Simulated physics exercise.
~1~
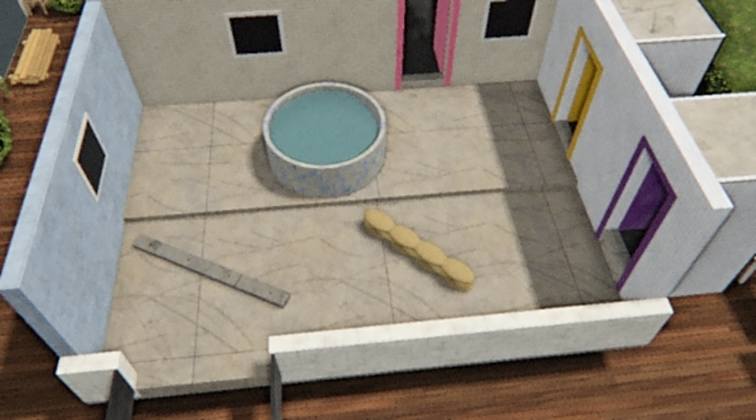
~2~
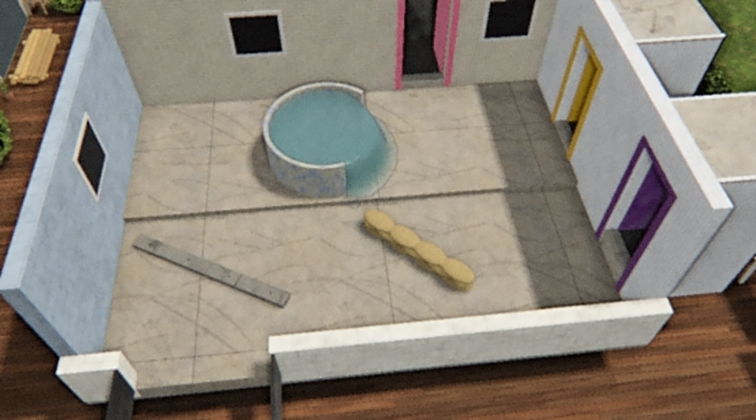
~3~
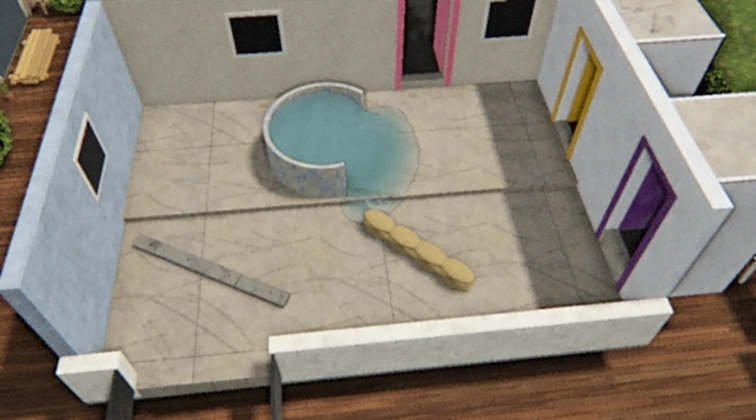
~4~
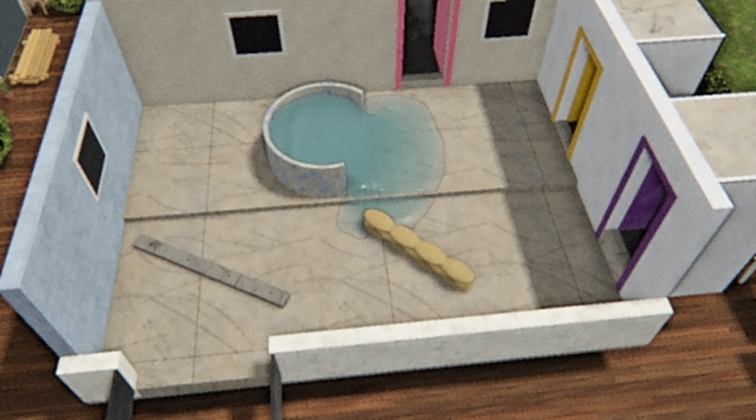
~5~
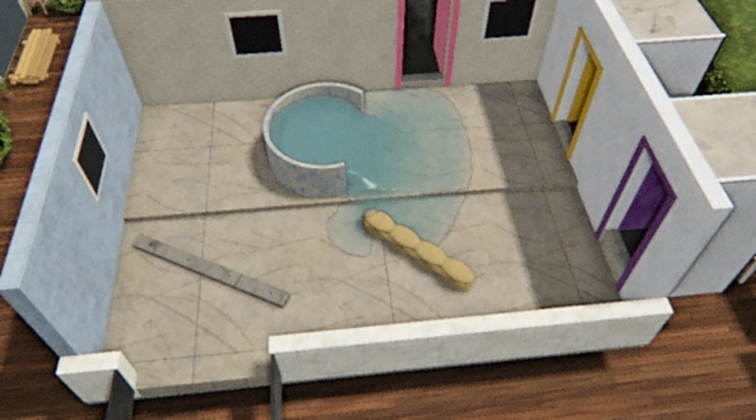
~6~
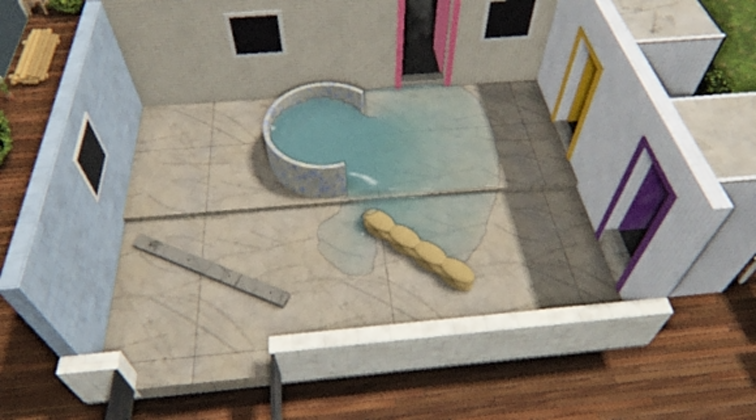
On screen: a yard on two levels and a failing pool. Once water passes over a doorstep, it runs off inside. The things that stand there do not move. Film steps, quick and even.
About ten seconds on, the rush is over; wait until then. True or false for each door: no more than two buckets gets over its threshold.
The yellow door - false; the pink door - true; the purple door - true.
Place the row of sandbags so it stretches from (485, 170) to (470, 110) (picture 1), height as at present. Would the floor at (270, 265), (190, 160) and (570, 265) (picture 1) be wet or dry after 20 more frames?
Well, in order they'd be left untouched, left untouched and waterlogged.
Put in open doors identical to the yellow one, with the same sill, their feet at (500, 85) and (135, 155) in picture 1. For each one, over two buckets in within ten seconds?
In order: Overshoots; falls short.
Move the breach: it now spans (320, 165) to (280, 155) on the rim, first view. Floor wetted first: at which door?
It is the door marked purple.
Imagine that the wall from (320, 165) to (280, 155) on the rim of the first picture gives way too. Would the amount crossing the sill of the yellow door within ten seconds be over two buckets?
I reckon yellow door sits short of it.
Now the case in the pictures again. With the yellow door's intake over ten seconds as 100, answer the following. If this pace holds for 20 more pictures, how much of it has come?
Around 80 percent.
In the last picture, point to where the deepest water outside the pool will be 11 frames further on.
Near (628, 324).
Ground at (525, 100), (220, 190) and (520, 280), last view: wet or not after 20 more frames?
Result, in order: Waterlogged / unflooded / waterlogged.
A moment on, water covers 45 % of the floor; the yellow door under two buckets in, the pink door wet at the sill, nothing in, the purple door not reached.
Next, water covers 45 % of the floor; the yellow door over two buckets in, the pink door wet at the sill, nothing in, the purple door wet at the sill, nothing in.
Then, water covers 45 % of the floor; the yellow door far over two buckets in, the pink door wet at the sill, nothing in, the purple door wet at the sill, nothing in.
Later, water covers 65 % of the floor; the yellow door far over two buckets in, the pink door wet at the sill, nothing in, the purple door wet at the sill, nothing in.
In the end, water covers 80 % of the floor; the yellow door far over two buckets in, the pink door wet at the sill, nothing in, the purple door wet at the sill, nothing in.
